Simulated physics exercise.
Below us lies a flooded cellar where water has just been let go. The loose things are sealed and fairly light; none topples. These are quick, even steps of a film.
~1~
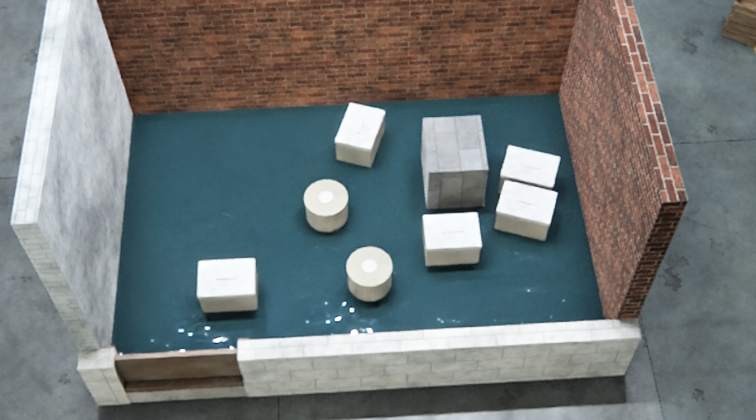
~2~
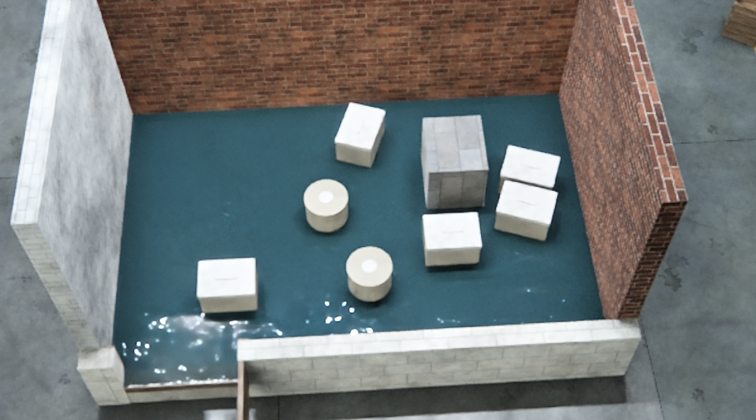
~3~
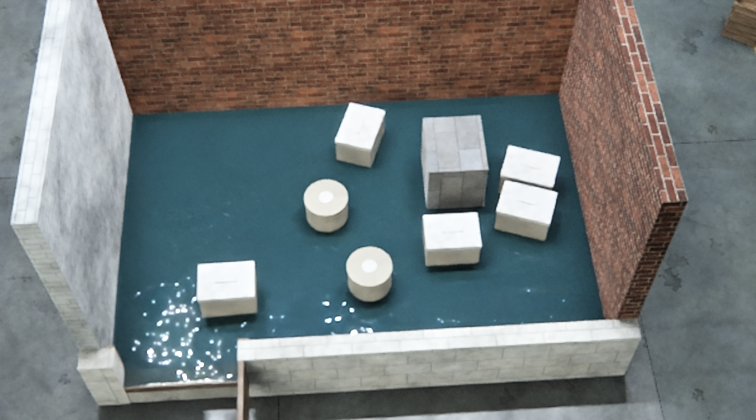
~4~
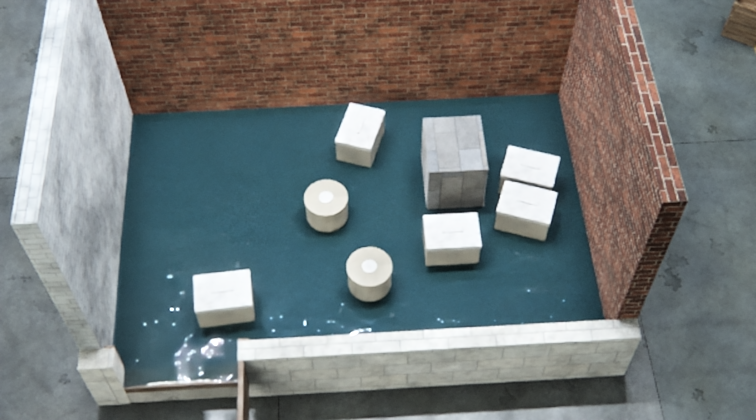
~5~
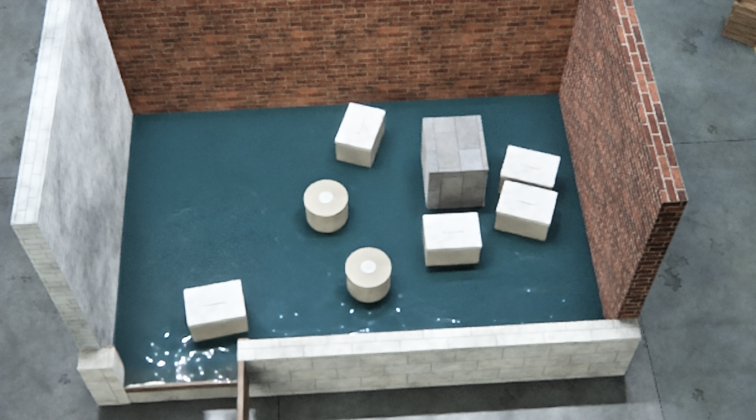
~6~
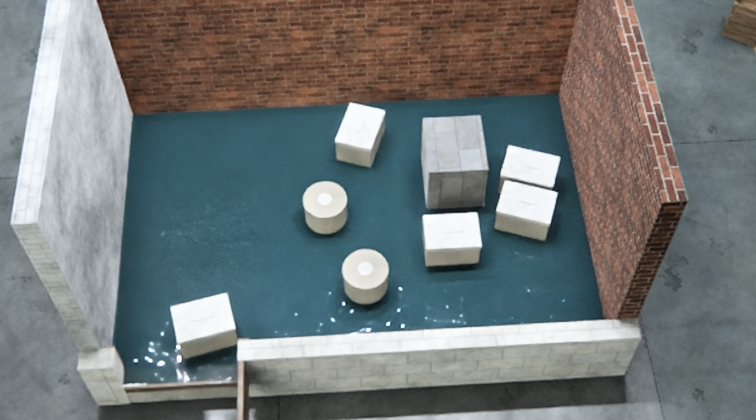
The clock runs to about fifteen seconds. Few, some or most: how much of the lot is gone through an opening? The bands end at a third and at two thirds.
Share: From one to two thirds.
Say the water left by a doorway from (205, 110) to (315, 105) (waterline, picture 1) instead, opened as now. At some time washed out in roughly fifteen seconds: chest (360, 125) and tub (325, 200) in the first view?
In turn: Out, out.
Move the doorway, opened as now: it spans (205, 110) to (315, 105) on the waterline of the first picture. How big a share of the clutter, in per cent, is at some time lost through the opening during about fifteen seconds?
I make it 30 per cent.
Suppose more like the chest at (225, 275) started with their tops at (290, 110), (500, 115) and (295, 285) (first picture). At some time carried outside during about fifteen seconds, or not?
In turn: Kept in, stays, gone.
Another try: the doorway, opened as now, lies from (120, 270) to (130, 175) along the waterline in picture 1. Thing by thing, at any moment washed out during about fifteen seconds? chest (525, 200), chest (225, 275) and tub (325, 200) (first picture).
In turn: Inside, carried outside, through.
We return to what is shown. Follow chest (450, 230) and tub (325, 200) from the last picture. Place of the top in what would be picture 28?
At about (350, 251) and (182, 345).
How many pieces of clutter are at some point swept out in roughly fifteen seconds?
3 of them.
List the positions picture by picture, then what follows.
A chest at (226, 277), afloat; a tub at (369, 266), afloat; 0 of 7 have shifted, in the first frame.
A chest at (226, 277) floats; a tub at (369, 266), afloat; 0 of 7 have shifted, in the second frame.
A chest at (226, 280) floats; a tub at (369, 266) floats; 0 of 7 have shifted, in the third frame.
A chest at (222, 290) floats, close to its start; a tub at (369, 266) floats; 1 of 7 have shifted, in the fourth frame.
A chest at (214, 302) floats, close to its start; a tub at (368, 267), afloat; 1 of 7 have shifted, in the fifth frame.
A chest at (203, 318), afloat, a stride from its start; a tub at (365, 269) floats, close to its start; 1 of 7 have shifted, in the sixth frame.
A moment on, 1 of 7 are out; 6 afloat.
Next, 1 of 7 are out; 6 afloat.
Later, 2 of 7 are out; 5 afloat.
In the end, 3 of 7 are out; 4 afloat.
